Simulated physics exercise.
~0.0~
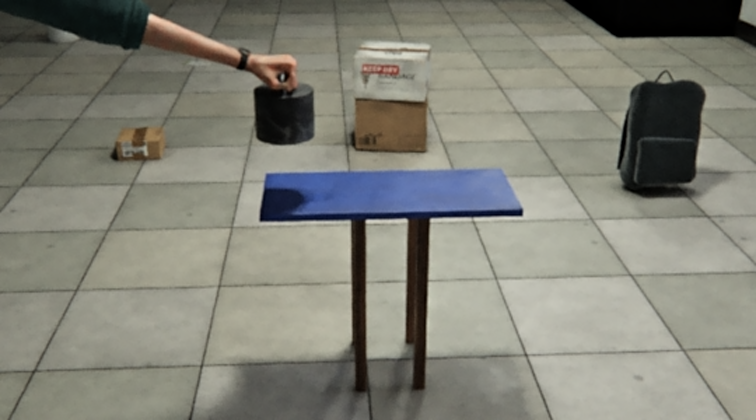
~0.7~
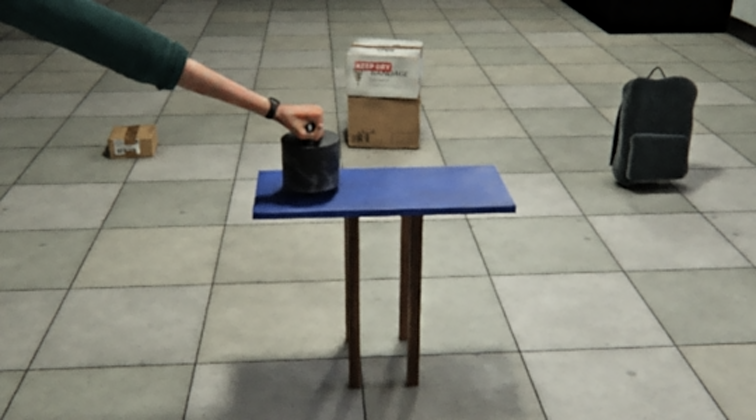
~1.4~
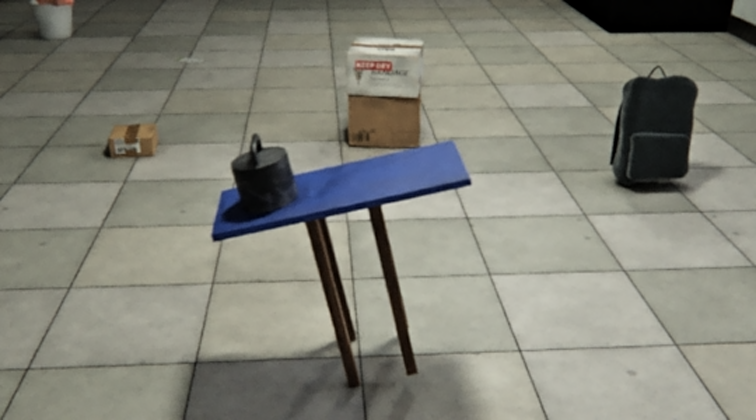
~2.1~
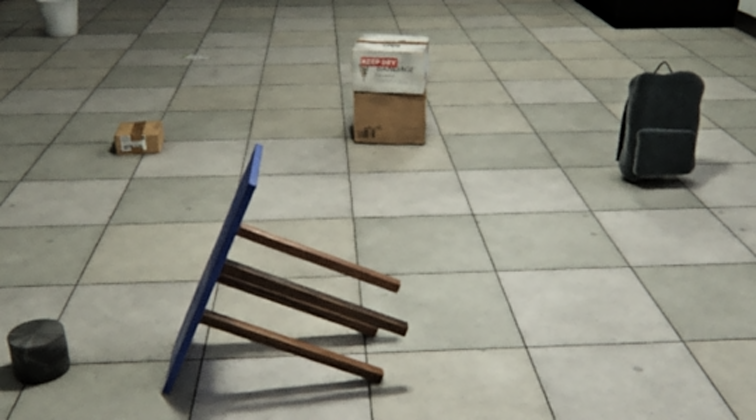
A narrow-footed table with a blue top and brown legs stands on a grey tiled floor, seen from slightly above by a gently swaying camera. Behind it are a small cardboard box at left, two stacked boxes in the middle and a dark backpack at right. A hand reaching from the left lowers a dark cylinder with a top handle onto the left part of the tabletop. The hand lets go and withdraws, and the table tilts to the left with the cylinder still on it. The table tips over onto its side, legs pointing right, and the cylinder ends up on the floor at far left.
